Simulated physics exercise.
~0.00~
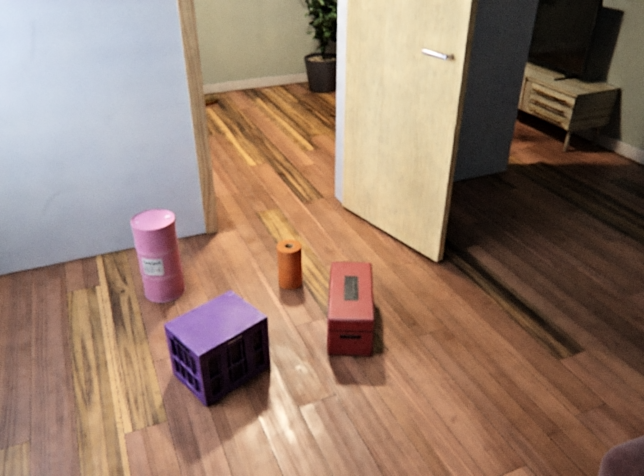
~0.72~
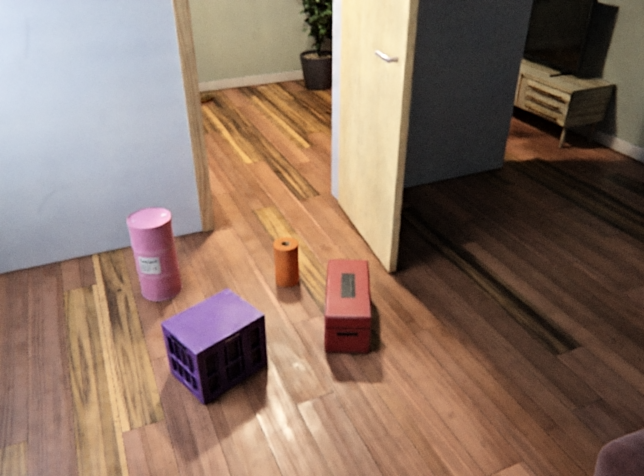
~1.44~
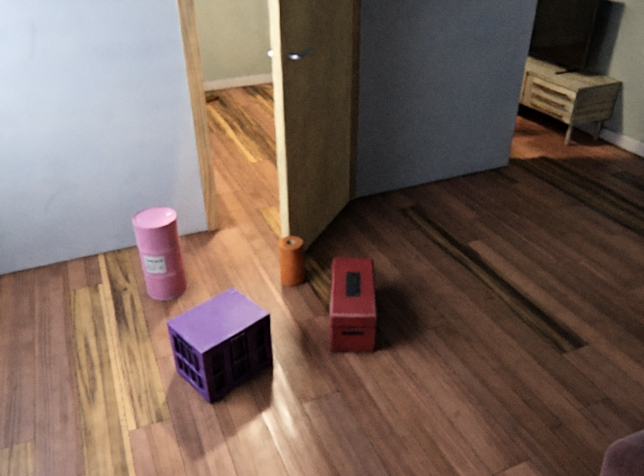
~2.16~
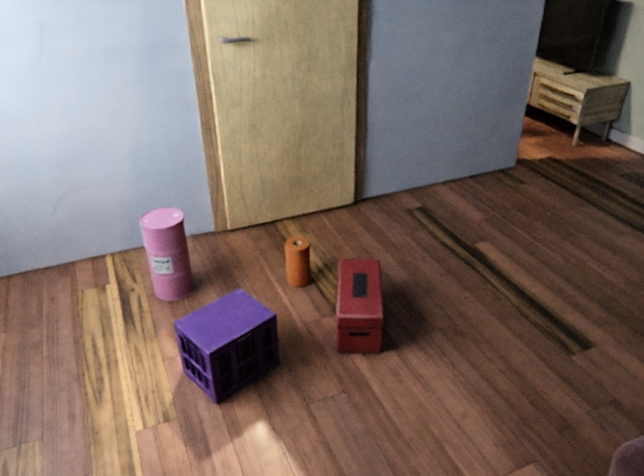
The clip opens on a pale wooden door standing wide open in a blue-grey wall, with a potted plant visible through the doorway. On the wooden floor in front sit a pink canister, a purple crate, an orange roll and a red toolbox. With no hand in view, the door begins to swing leftward towards its frame, while the camera sways slightly. It sweeps round behind the orange roll, narrowing the opening and hiding the plant, and the floor grows dimmer. Finally the door rests shut in its frame, and all four objects remain where they started.
